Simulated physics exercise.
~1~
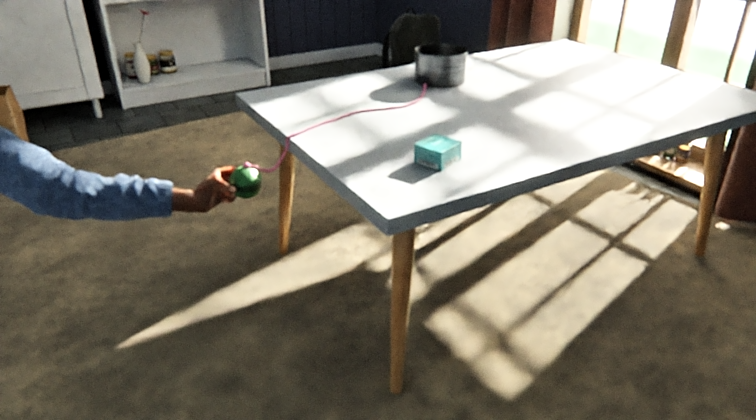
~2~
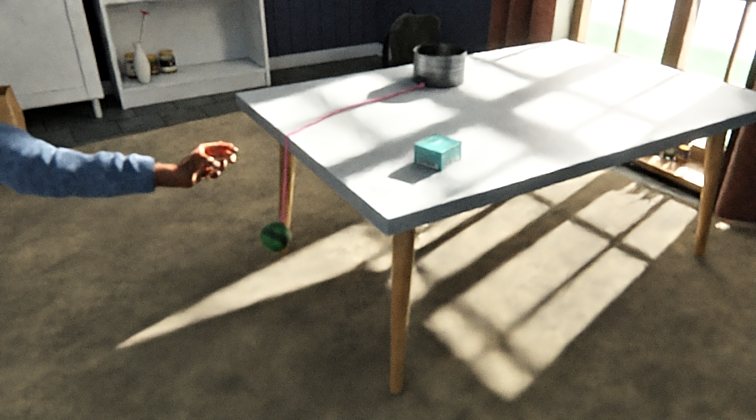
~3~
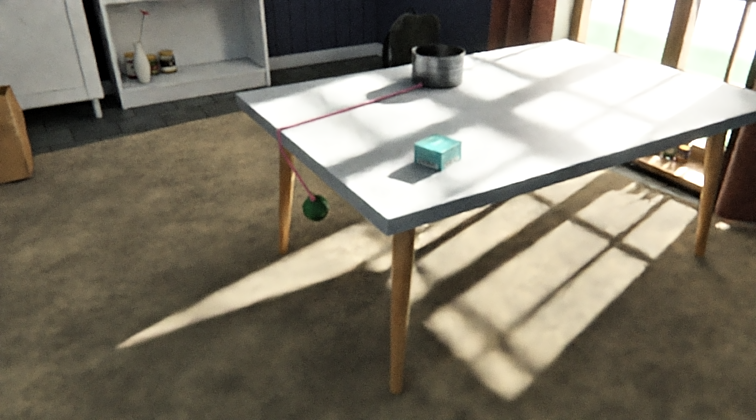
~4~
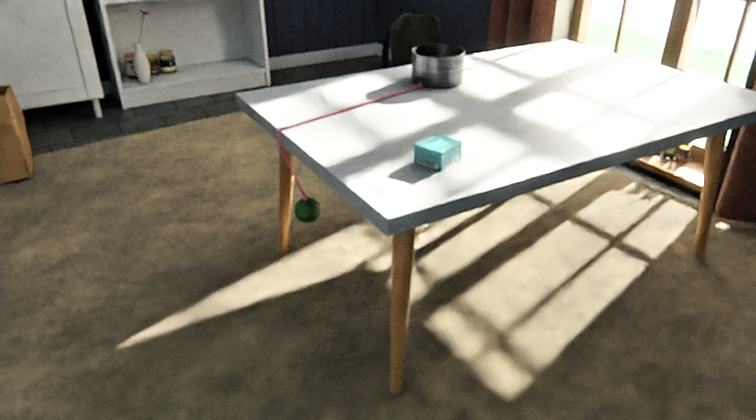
In the video, a hand lets go of a green ball on a string beside a white table and draws away, and the ball drops and swings below the edge. It ends up dangling there, while the turquoise box and dark pot remain on top.
